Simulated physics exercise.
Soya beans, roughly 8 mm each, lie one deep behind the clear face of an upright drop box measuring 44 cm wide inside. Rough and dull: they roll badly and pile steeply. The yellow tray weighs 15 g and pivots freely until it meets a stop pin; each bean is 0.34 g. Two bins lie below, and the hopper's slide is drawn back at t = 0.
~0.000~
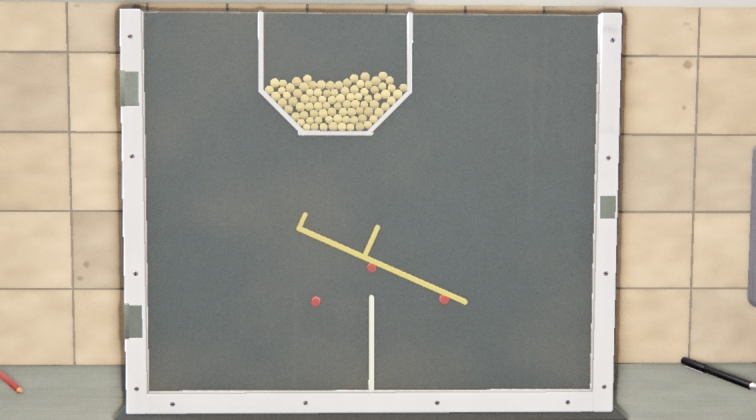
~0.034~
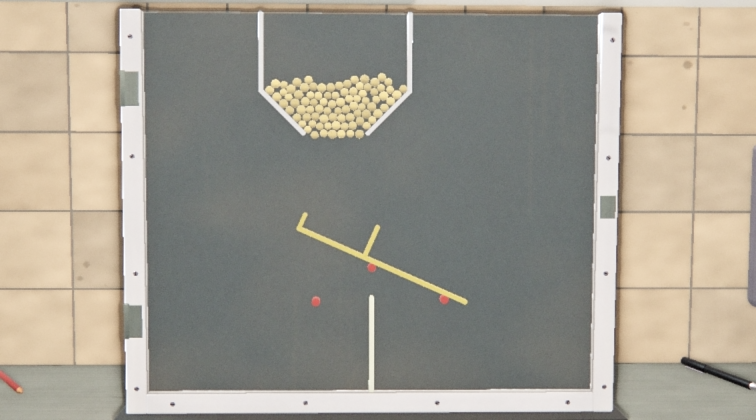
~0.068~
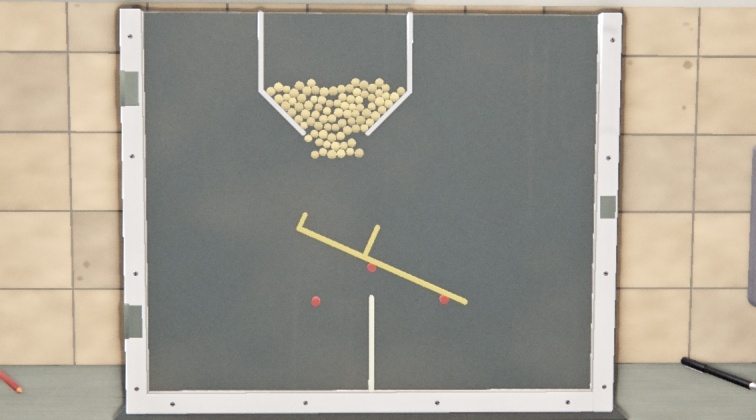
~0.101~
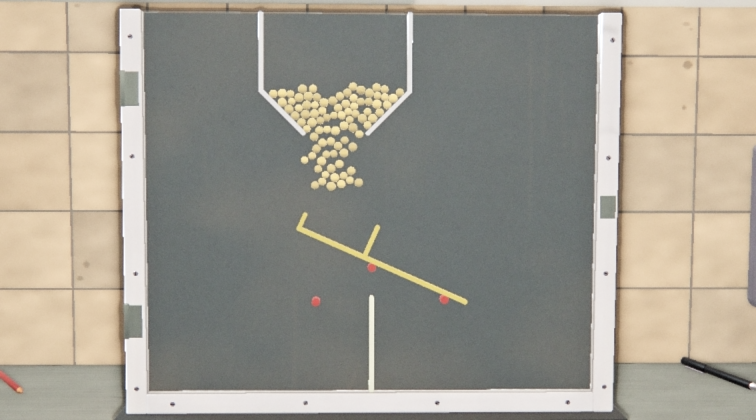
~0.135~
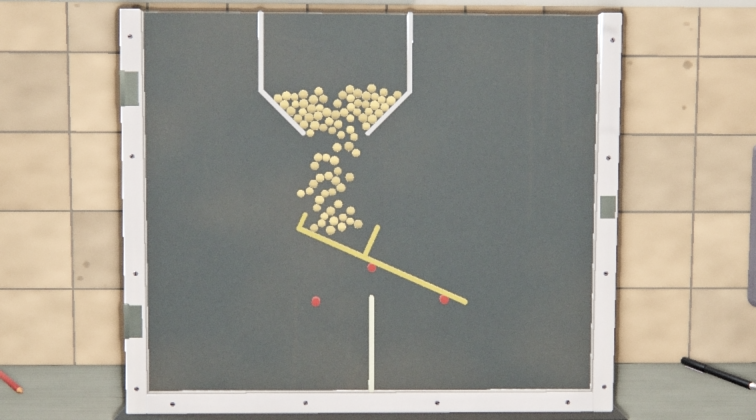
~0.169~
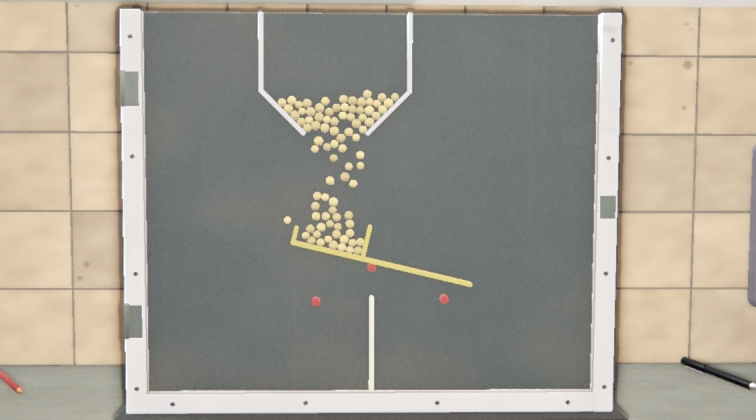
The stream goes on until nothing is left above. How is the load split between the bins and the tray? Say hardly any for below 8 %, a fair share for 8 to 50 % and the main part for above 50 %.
Left bin: The main part; right bin: Hardly any; tray: A fair share.
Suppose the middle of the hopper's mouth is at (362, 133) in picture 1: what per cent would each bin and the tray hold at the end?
Left bin: 35; right bin: 0; tray: 65.
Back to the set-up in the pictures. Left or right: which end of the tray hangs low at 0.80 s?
The left end.
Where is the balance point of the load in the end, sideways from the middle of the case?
About 10 cm to the left.
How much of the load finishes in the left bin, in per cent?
Some 60 per cent.
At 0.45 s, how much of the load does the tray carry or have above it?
Some 60 per cent.
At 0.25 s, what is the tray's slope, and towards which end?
About 30°, left end down.
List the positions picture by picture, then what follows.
Gate shut, about 90 beans in the hopper; its mouth (303, 133) to (368, 133); tray right end down 24°; its ends (299, 229) and (465, 302), top of its upright wall (378, 227); pivot (372, 267); stops (316, 302) and (444, 299); a lip at the left end, in the first picture.
In the second picture, 6 out; leading bean (315, 135); tray right end down 24°.
In the third picture, 16 out; leading bean (315, 155); tray right end down 24°.
In the fourth picture, 27 out; leading bean (331, 186); tray right end down 24°.
In the fifth picture, 34 out; leading bean (331, 230); tray right end down 24°.
In the sixth picture, 43 out; leading bean (358, 251); tray right end down 13°; its ends (293, 242) and (470, 284), top of its upright wall (370, 227).
After 0.25 s 80 % have left the hopper; tray left end down 32°; on or over it 75 %, past it to the left 0 %, to the right 0 %.
After 0.80 s 100 % have left the hopper; tray left end down 32°; on or over it 40 %, past it to the left 60 %, to the right 0 %.
In the end, by 1.8 s, left bin 60 %, right bin 0 %, tray 40 %; tray left end down 32°.
